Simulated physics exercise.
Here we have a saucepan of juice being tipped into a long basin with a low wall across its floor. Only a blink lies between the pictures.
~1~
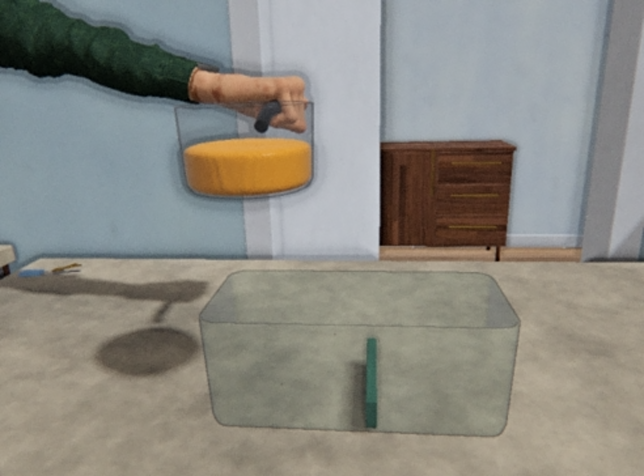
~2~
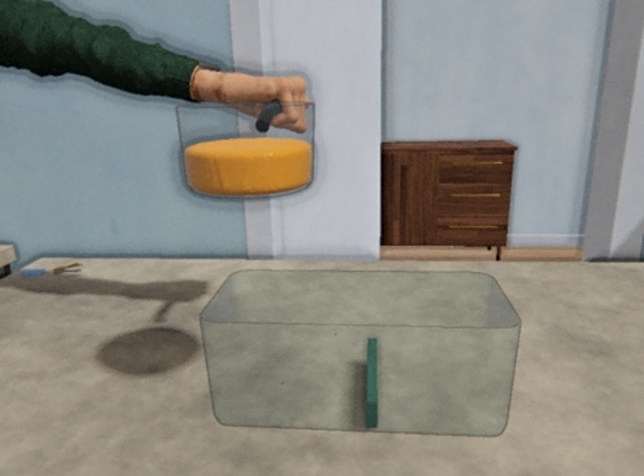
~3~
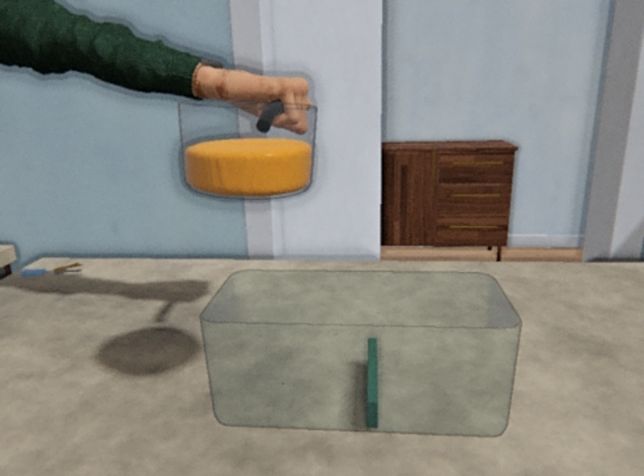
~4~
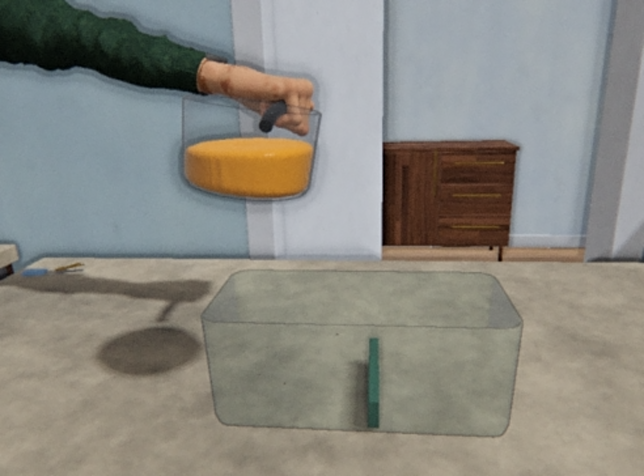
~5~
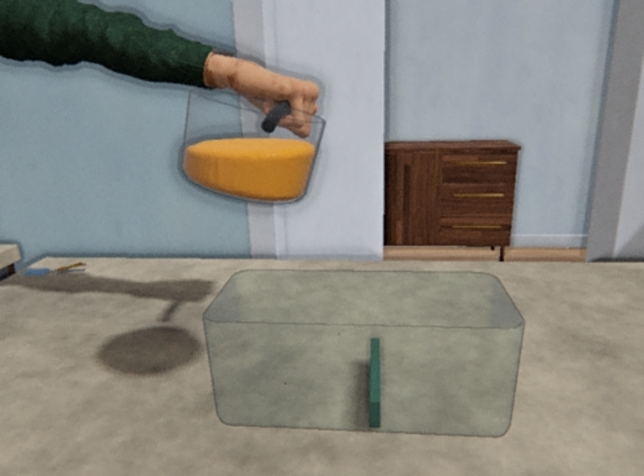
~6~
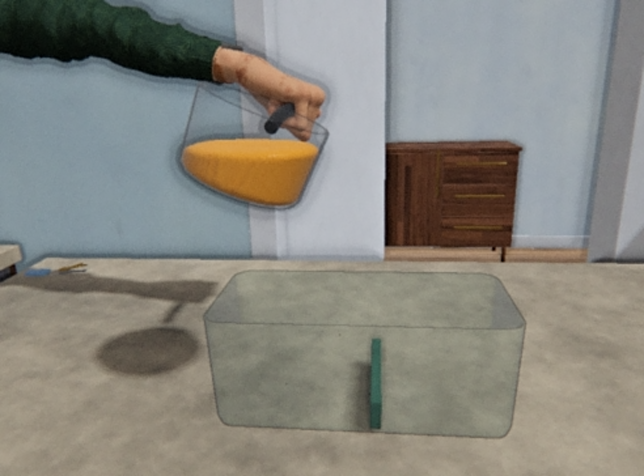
A clear saucepan of orange juice, gripped by a hand in a dark green sleeve, hangs level above and to the left of a long, empty glass basin with a low green wall inside. The hand then tilts the pan steadily to the right, its right rim dipping while the juice's surface stays level.
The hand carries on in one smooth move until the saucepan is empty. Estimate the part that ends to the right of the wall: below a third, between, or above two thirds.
In the end from a third to two thirds is right of the wall.
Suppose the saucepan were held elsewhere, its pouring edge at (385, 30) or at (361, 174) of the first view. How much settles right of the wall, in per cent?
Near 85 % and 80 %.
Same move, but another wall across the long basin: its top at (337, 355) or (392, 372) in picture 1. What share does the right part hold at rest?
First some 90, then 25 per cent.
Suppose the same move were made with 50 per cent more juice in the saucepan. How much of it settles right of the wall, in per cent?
It comes to 60 per cent or so.
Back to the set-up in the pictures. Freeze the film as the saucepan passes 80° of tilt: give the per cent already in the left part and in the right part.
Left: 5 %. Right: 5 %.
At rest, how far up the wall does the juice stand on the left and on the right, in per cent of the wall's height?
The left part 40 per cent, the right part 40.
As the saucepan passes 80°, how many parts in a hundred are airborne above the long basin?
Close to 35 per cent.
A moment on, the saucepan is tipped on its side and 60 per cent is still to pour, 3 is left of the wall and 3 right of it.
Next, the saucepan is tipped right over and 10 per cent is still to pour, 28 is left of the wall and 47 right of it.
Then the saucepan is tipped right over and 0 per cent is still to pour, 51 is left of the wall and 47 right of it.
Later the saucepan is tipped right over and 0 per cent is still to pour, 50 is left of the wall and 49 right of it.
In the end 50 per cent lies left of the wall, 49 right of it and 1 outside.
